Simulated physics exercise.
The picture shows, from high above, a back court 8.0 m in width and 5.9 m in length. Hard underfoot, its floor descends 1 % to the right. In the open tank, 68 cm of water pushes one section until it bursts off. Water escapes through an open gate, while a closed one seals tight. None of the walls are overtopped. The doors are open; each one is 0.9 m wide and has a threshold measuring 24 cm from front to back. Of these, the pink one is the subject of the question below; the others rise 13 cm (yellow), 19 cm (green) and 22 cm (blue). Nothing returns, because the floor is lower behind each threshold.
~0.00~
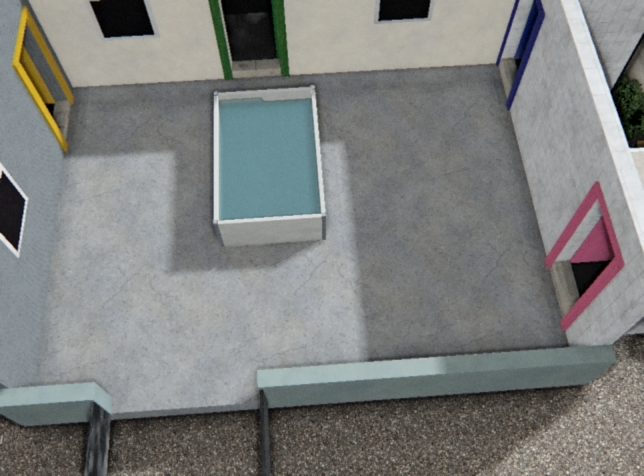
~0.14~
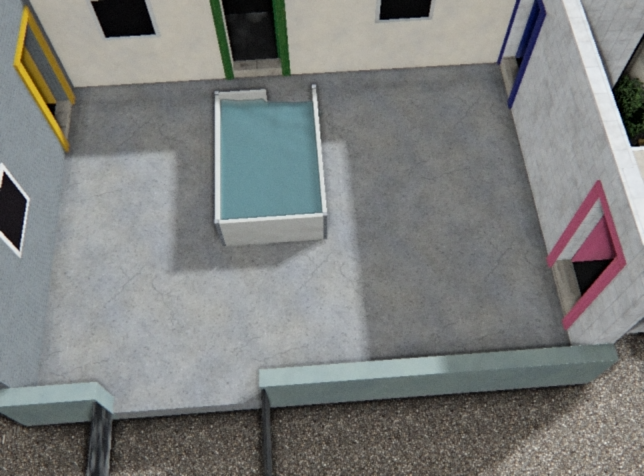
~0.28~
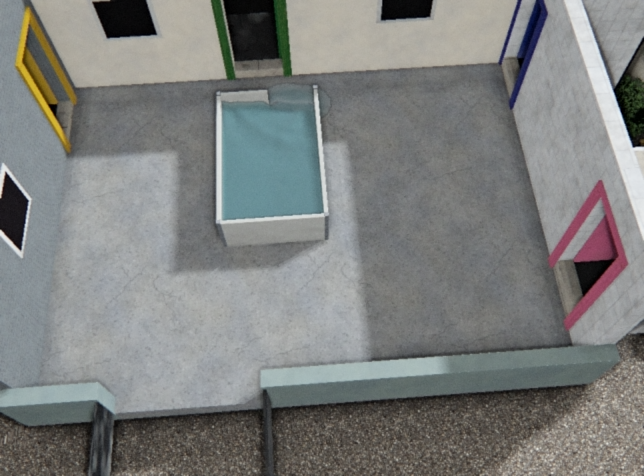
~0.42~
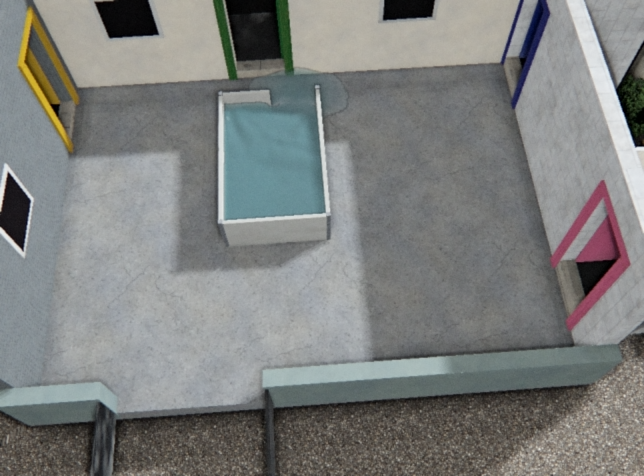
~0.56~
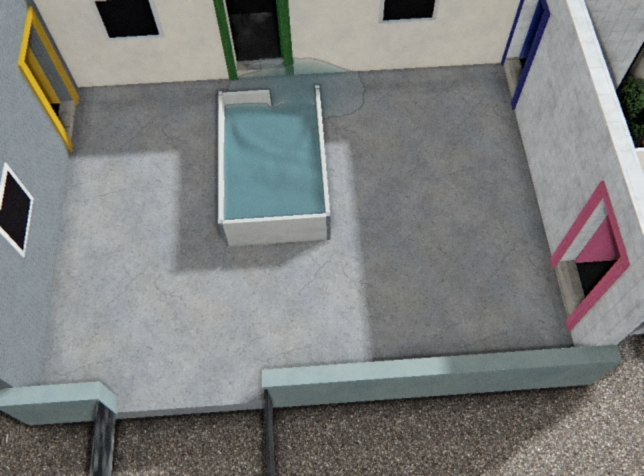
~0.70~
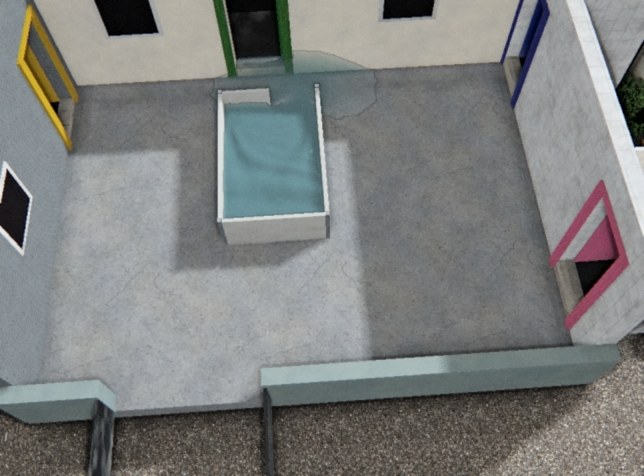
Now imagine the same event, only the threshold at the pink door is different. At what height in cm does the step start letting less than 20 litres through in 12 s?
At about 7 cm.
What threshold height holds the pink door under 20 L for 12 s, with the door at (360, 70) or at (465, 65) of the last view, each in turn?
About 20 cm, then about 12.5 cm.
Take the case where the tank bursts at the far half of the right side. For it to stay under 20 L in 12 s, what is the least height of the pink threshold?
Then the minimum is about 12.5 cm.
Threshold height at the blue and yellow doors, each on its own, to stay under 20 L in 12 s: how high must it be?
You'd want some 22 cm at blue and some 10.0 cm at yellow.
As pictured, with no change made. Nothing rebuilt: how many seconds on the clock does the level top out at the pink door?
Some 10.0 s, more or less.
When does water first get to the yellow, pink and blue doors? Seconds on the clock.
Arrival times - yellow: 2.2 s; pink: 3.4 s; blue: 1.6 s.
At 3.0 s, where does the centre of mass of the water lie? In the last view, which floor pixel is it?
I'd put it close to (301, 147).
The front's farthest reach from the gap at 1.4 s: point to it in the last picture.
Around (472, 68).
After 1.4 s water covers 10 % of the floor, deepest (50 cm) near (300, 78); it has not reached the pink door.
After 3.0 s water covers 35 % of the floor, deepest (33 cm) near (300, 78); it has not reached the pink door.
After 12.0 s water covers 95 % of the floor, deepest (10 cm) near (574, 363); 9 cm at the pink door, 0 litres in over its 27 cm threshold.
At the pink door as built, the water arrived by 3.4 s and peaked near 10 cm at 10.0 s.
With a threshold of 6 cm, 30 litres would have come in within the 12 s; with 8 cm, 12 litres. So under 20 litres takes about 7 cm.
